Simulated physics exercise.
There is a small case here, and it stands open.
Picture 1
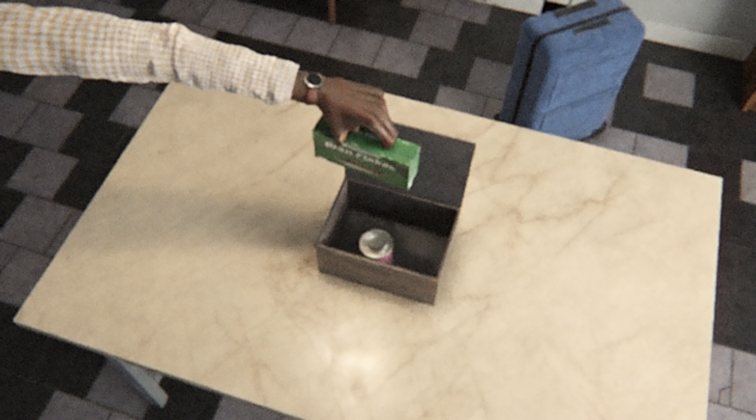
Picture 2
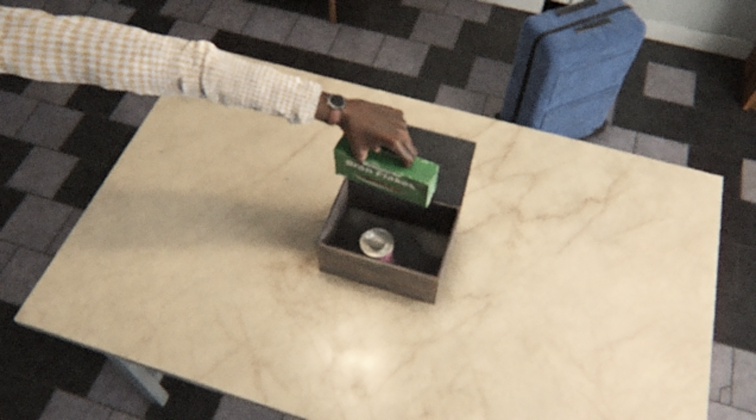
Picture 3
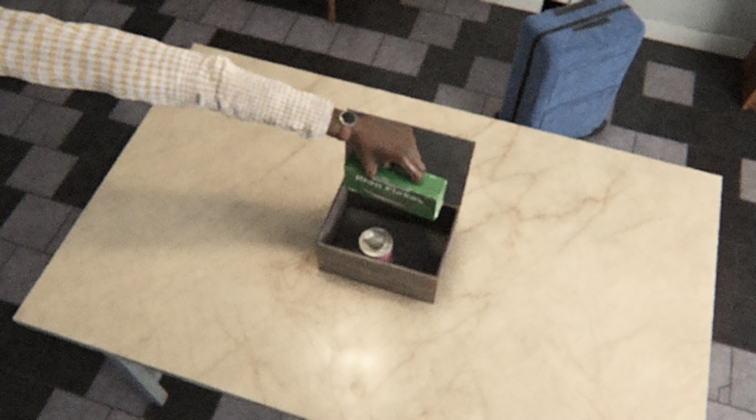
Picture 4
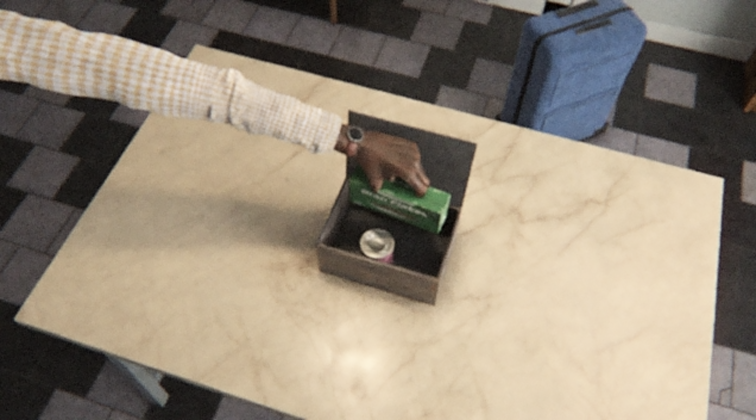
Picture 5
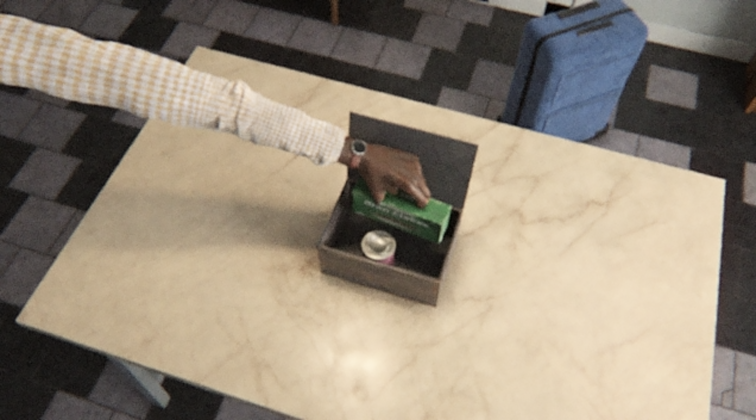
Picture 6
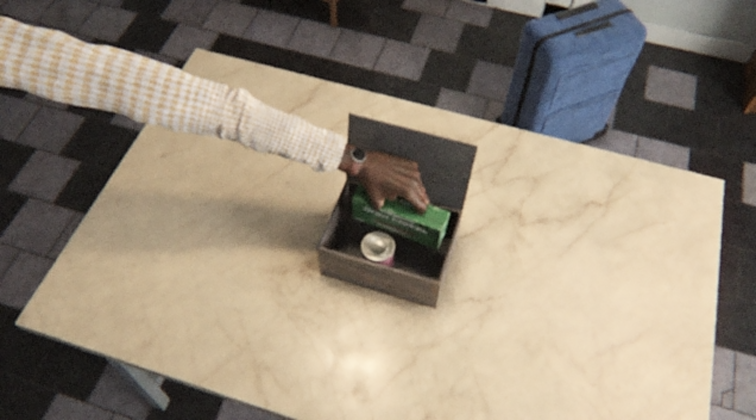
A hand holding a green carton lowers it into a small open case on a marble-topped table, setting it behind a tin already inside, and keeps hold of it while a blue suitcase stands on the floor beyond.
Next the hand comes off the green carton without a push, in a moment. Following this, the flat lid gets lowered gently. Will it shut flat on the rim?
Yes.
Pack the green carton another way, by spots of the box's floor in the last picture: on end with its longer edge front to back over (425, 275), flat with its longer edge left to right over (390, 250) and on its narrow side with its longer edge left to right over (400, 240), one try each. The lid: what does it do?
First, it is held up; second, it closes; third, it closes.
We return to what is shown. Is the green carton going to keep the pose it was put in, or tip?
Result: It remains as it was set.
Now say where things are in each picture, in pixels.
In the first frame, coming down; green carton (366, 151); pink tin (376, 253).
In the second frame, coming down; green carton (385, 170); pink tin (377, 252).
In the third frame, coming down; green carton (394, 184); pink tin (376, 252).
In the fourth frame, coming down; green carton (399, 198); pink tin (377, 253).
In the fifth frame, coming down; green carton (401, 209); pink tin (379, 254).
In the sixth frame, put in, still held; green carton (400, 215); pink tin (378, 256).
Then, 1.30 s later than the last frame, lid 81° above the rim; green carton moved a little near (399, 237).
Then, 1.80 s later than the last frame, lid 31° above the rim; green carton moved a little near (399, 237).
When it is over, lid shut; moved from the start, green carton; pink tin as before. End places, in pixels of the last picture, green carton near (399, 237).
